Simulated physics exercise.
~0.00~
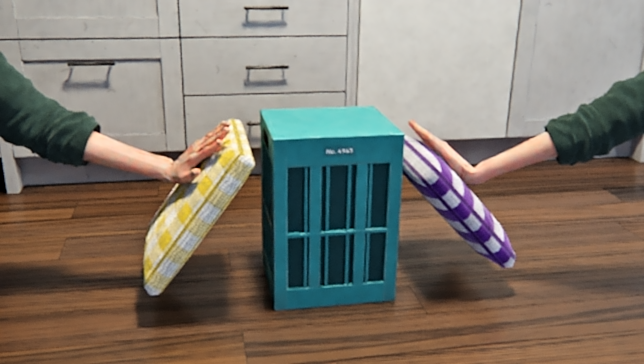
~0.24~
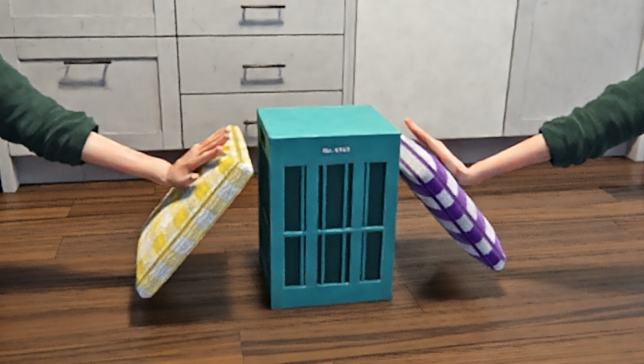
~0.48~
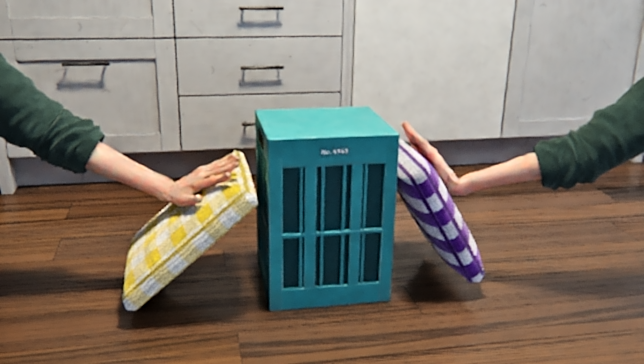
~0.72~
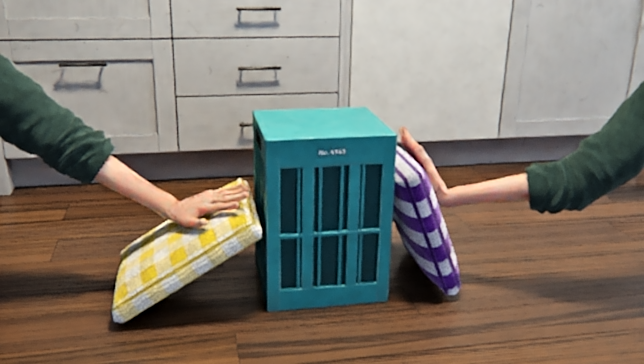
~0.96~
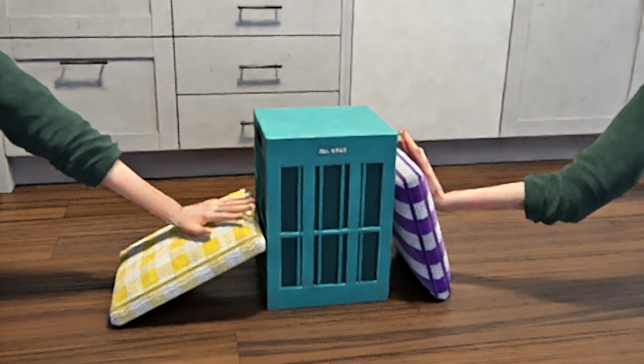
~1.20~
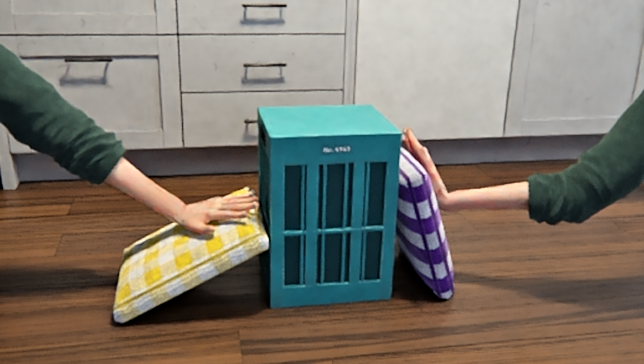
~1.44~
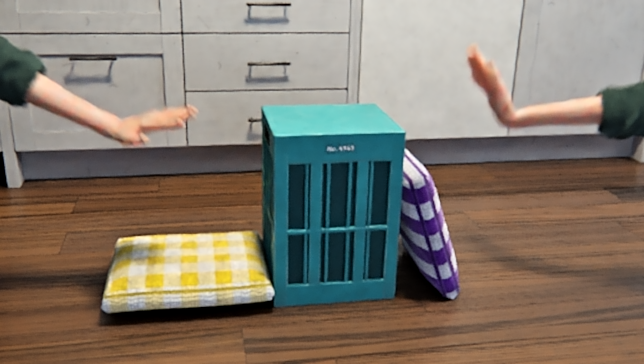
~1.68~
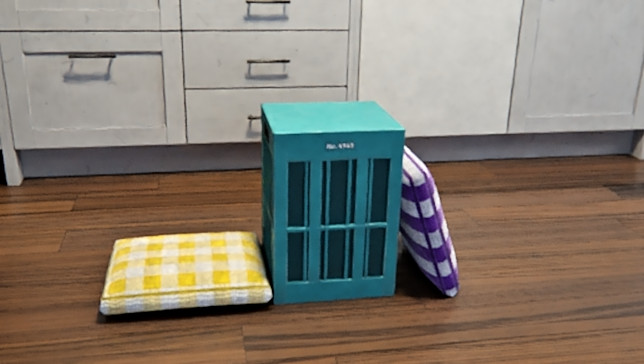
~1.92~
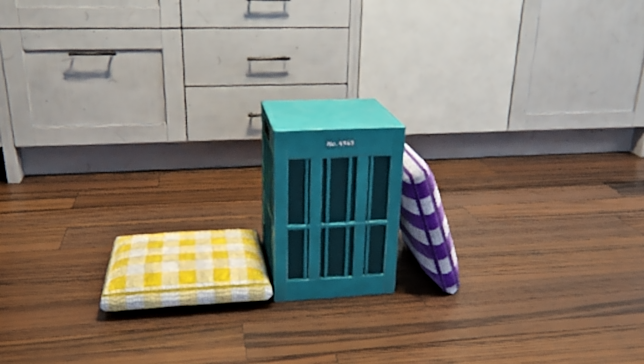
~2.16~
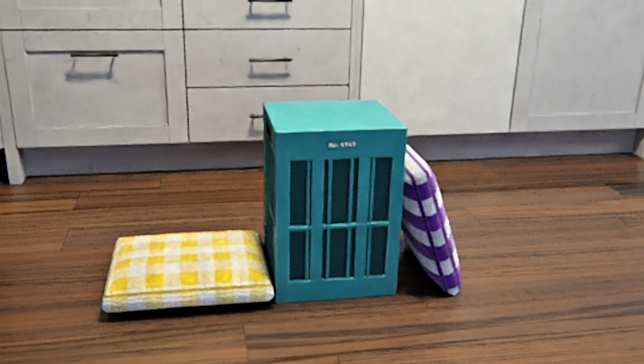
Two hands leaning yellow and purple checked cushions against a turquoise crate, then letting go, the yellow dropping flat, the purple staying propped.
